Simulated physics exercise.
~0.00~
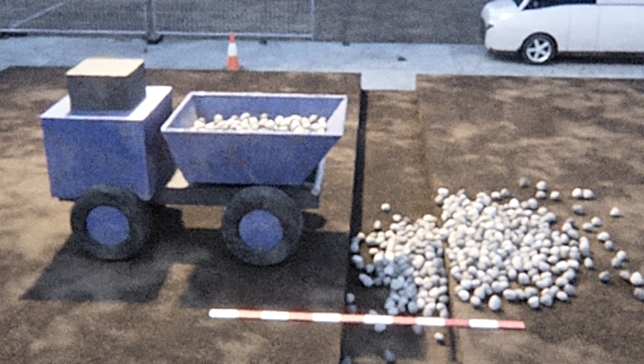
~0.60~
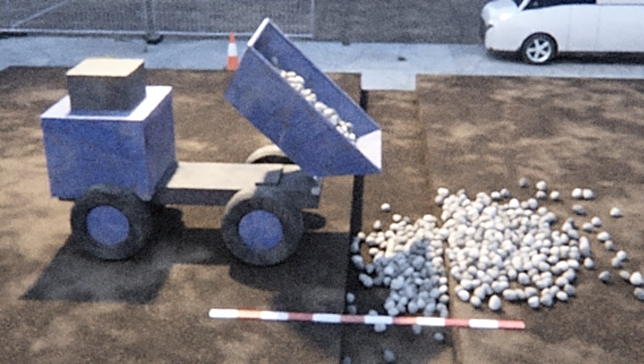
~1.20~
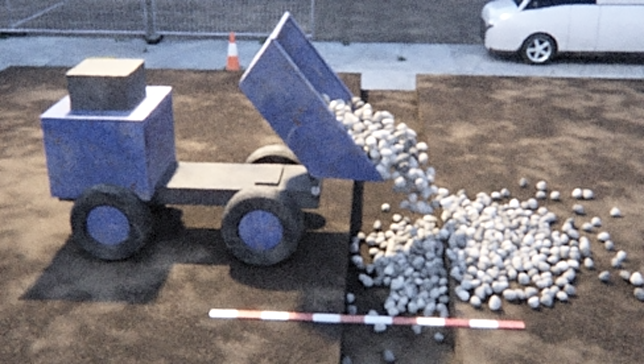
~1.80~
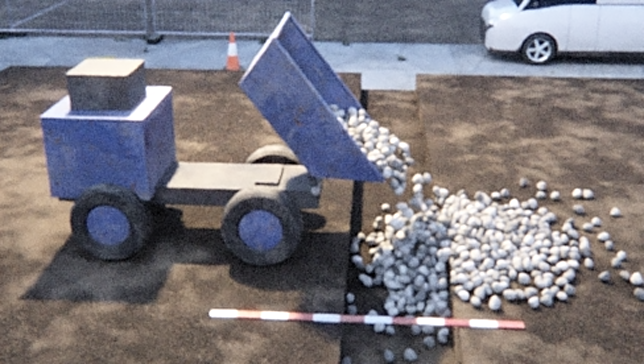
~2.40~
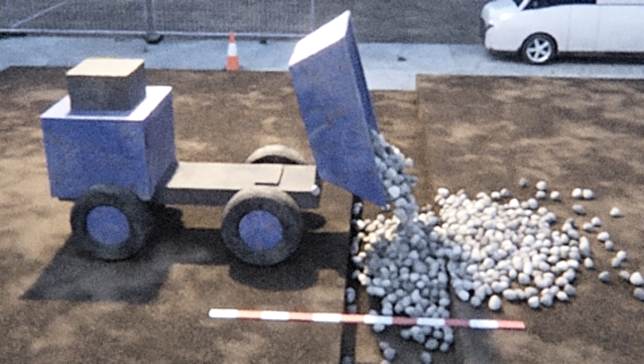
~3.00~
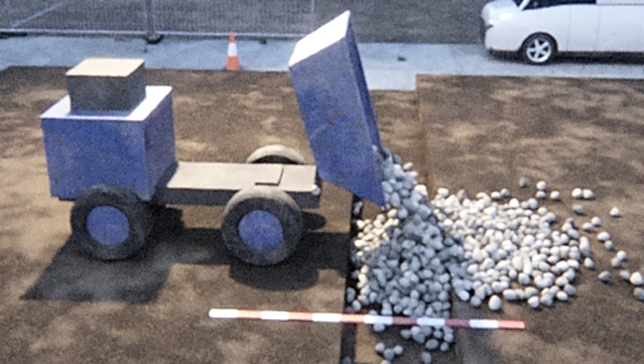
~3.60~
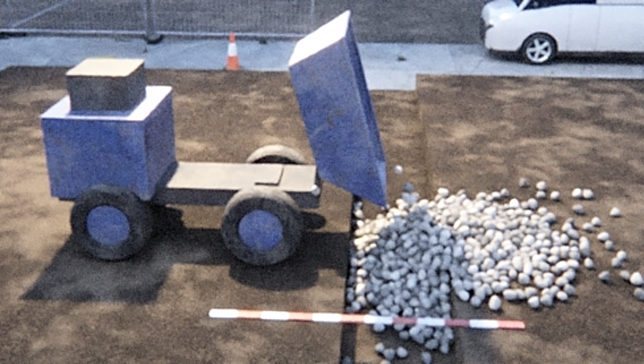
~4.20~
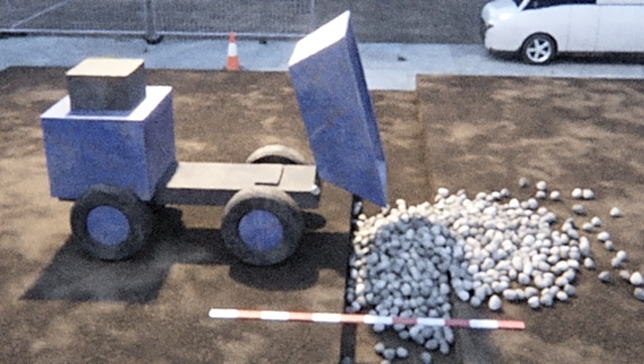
We see a blue dumper beside a loose heap of pale stones tip its body up to the right, pause, then tilt it more steeply as its stones pour out, leaving the body raised and empty above a larger heap lying in and beyond the trench.
